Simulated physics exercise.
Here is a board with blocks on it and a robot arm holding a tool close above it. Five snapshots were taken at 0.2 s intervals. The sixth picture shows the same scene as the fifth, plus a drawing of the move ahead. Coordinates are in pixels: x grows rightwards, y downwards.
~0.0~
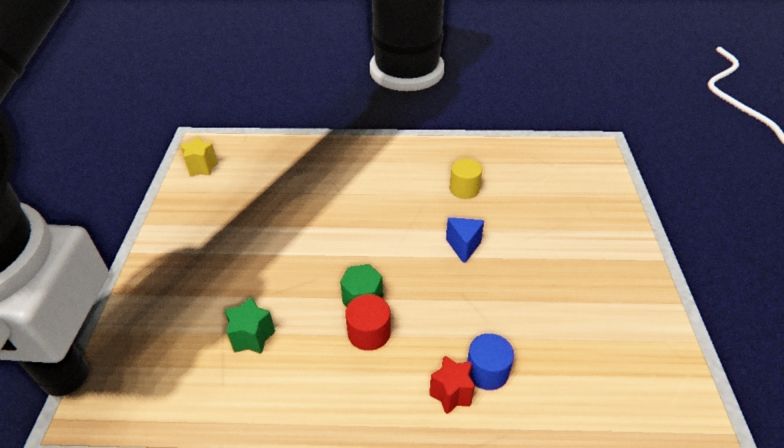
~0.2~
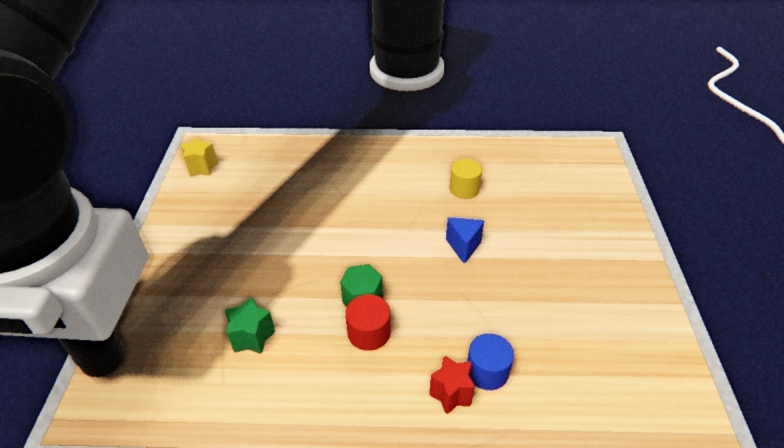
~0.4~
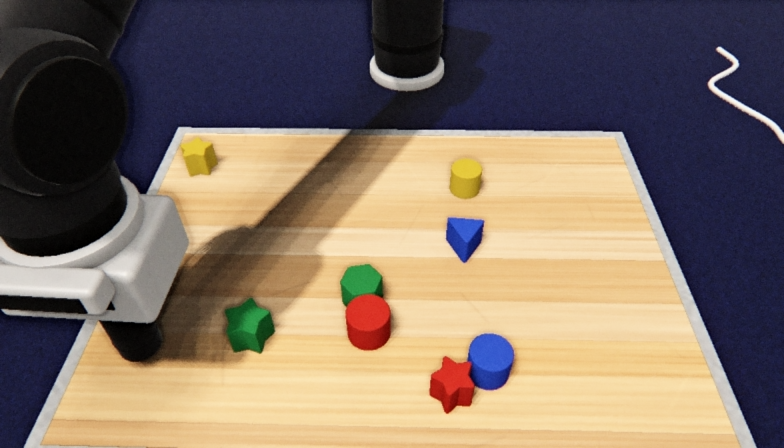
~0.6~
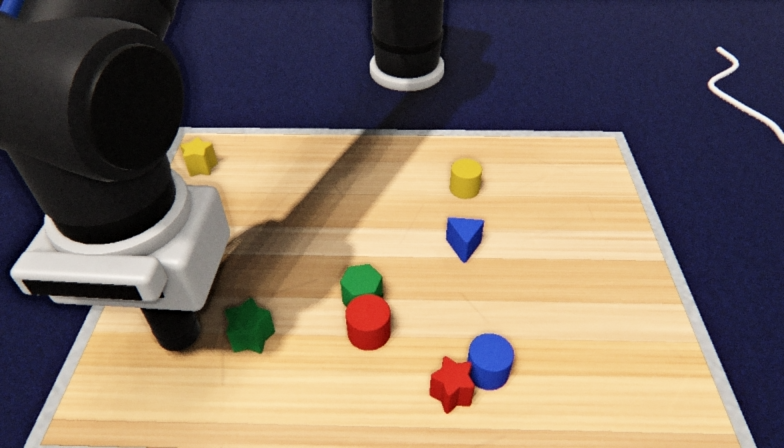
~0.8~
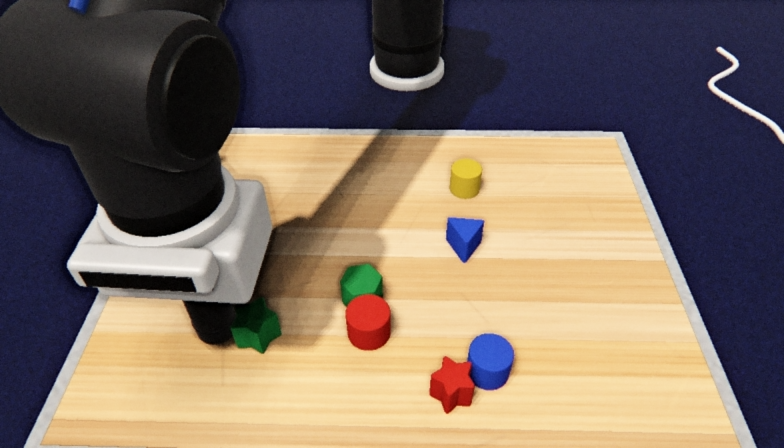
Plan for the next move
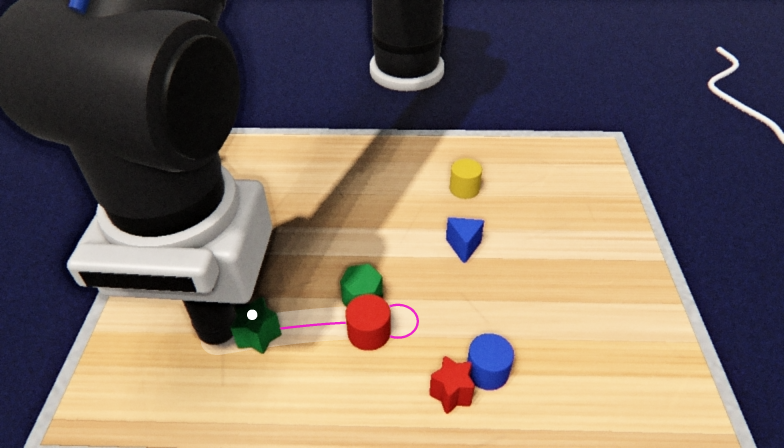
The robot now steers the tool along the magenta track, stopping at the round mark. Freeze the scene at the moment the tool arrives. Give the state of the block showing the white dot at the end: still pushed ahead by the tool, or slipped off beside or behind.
The block showing the white dot won't leave the front of the tool.
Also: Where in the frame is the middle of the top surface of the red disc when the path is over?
My prediction: (465, 319).
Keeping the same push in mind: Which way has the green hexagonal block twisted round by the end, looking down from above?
From above, counter-clockwise.
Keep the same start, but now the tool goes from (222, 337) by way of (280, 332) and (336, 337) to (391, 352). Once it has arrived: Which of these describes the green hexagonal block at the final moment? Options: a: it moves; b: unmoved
(a)
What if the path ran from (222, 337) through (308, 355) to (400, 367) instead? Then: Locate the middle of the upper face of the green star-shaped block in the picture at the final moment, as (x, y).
The centre of its top will be at (374, 311).
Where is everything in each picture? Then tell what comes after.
In the first frame, tool's lower end (67, 378); green star-shaped block (245, 316); green hexagonal block (361, 278); red disc (368, 312); red star-shaped block (454, 374).
In the second frame, tool (104, 360); blocks still.
In the third frame, tool (142, 345); blocks still.
In the fourth frame, tool (180, 335); blocks still.
In the fifth frame, tool (218, 329); green star-shaped block (252, 315); green hexagonal block (361, 278); red disc (368, 312); red star-shaped block (454, 374).
Drawn move, from (222, 337) through (281, 328) and (340, 323) to (398, 321); the dot is on the green star-shaped block.
What follows on the original path. One third of the way, tool (282, 320); green star-shaped block (317, 306).
Two thirds of the way, tool (341, 314); green star-shaped block (376, 295); green hexagonal block (395, 268), turned 15° anticlockwise; red disc (412, 314).
At the end, tool (398, 312); green star-shaped block (433, 290), turned 15° anticlockwise; green hexagonal block (412, 260), turned 50° anticlockwise; red disc (465, 319); red star-shaped block still.
